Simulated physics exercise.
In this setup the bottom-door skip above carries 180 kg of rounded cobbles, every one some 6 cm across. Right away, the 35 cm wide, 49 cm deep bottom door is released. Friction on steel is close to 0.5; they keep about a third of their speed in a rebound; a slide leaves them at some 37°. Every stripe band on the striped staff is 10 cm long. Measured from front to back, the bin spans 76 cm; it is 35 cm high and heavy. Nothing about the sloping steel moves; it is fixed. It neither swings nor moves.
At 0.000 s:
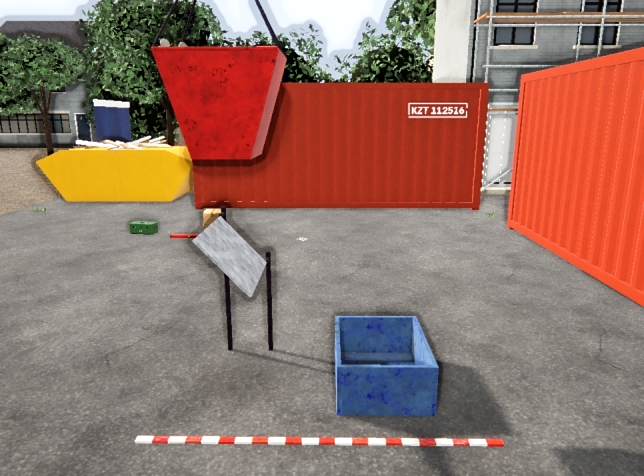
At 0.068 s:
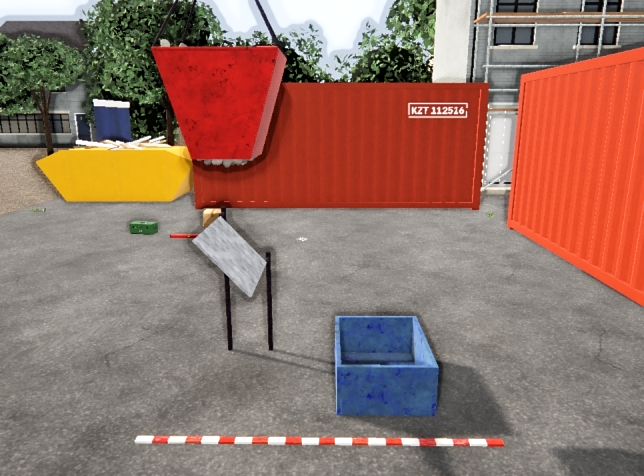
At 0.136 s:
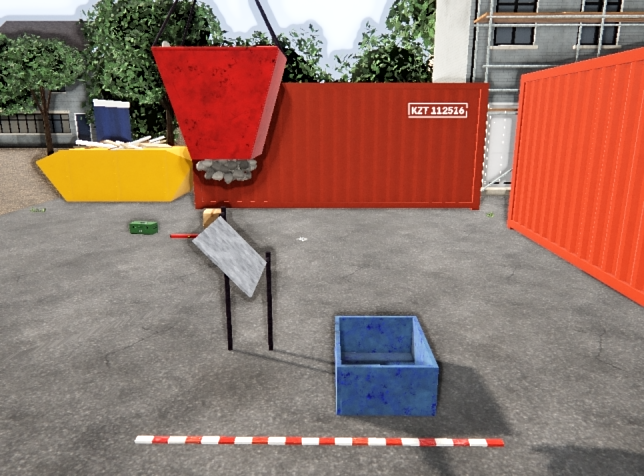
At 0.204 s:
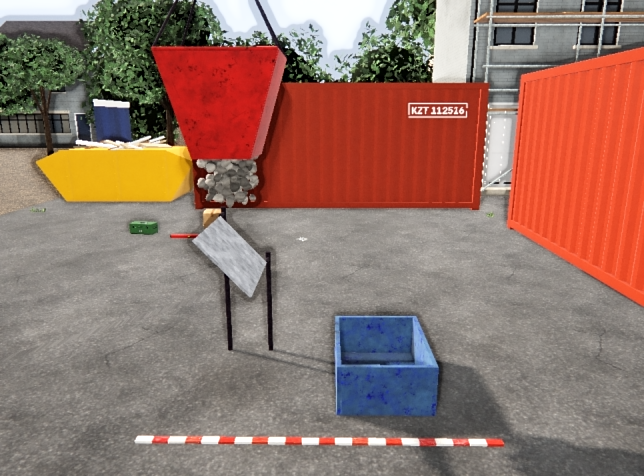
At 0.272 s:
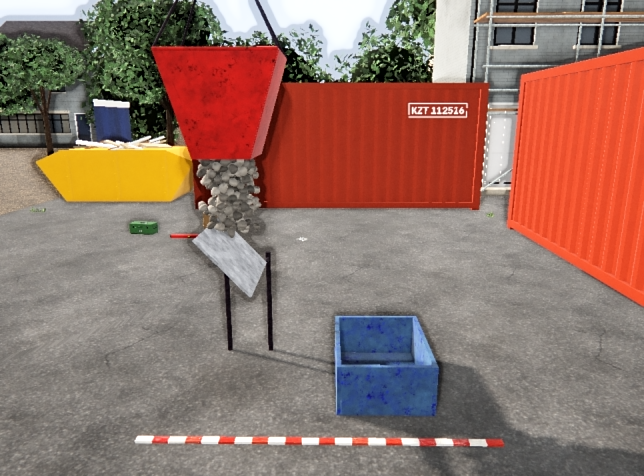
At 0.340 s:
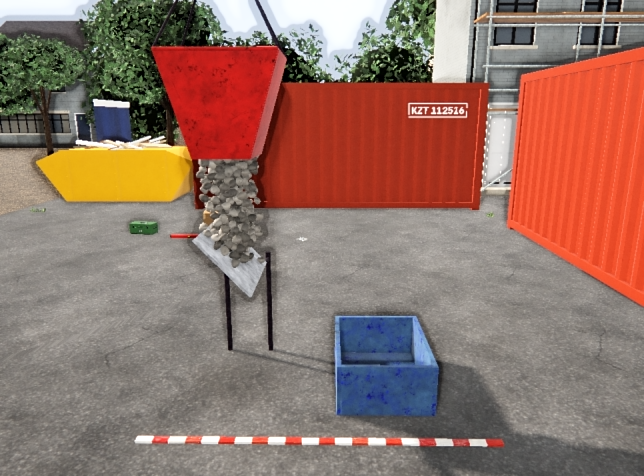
At the start, a red skip hangs closed above a tilted grey slab on thin dark legs, with an open blue bin to the right. Grey, rounded stones then emerge from the skip's underside, lengthen into a thick stream, and reach the slab, spreading down over its upper part.
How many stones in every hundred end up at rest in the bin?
About 3 in a hundred.
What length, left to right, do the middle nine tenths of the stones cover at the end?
Horizontal spread approx 100 cm.
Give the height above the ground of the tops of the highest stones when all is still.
They end up some 26 centimetres high.
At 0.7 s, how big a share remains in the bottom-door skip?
Something like 0 per cent.
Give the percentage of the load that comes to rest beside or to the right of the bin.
Result: About 15 in a hundred.
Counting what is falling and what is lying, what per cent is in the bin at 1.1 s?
Roughly 0 percent by that time.
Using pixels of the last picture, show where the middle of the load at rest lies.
I'd point to somewhere near (316, 377).
After 0.7 s, 0 % in the bottom-door skip, 29 % on the steel, 70 % falling or lying left of the bin; the stones farthest right are at (347, 348).
After 1.1 s, 0 % in the bottom-door skip, 1 % on the steel, 86 % falling or lying left of the bin, 2 % falling or lying in the bin, 10 % falling or lying beside or right of the bin; the stones farthest right are at (421, 377).
After 1.7 s, 0 % in the bottom-door skip, 80 % falling or lying left of the bin, 3 % falling or lying in the bin, 17 % falling or lying beside or right of the bin; the stones farthest right are at (496, 384).
After 2.6 s, 0 % in the bottom-door skip, 80 % falling or lying left of the bin, 3 % falling or lying in the bin, 17 % falling or lying beside or right of the bin; the stones farthest right are at (515, 382).
After 4.5 s, 0 % in the bottom-door skip, 80 % left of the bin, 3 % in the bin, 17 % beside or right of the bin; the stones farthest right are at (515, 382).
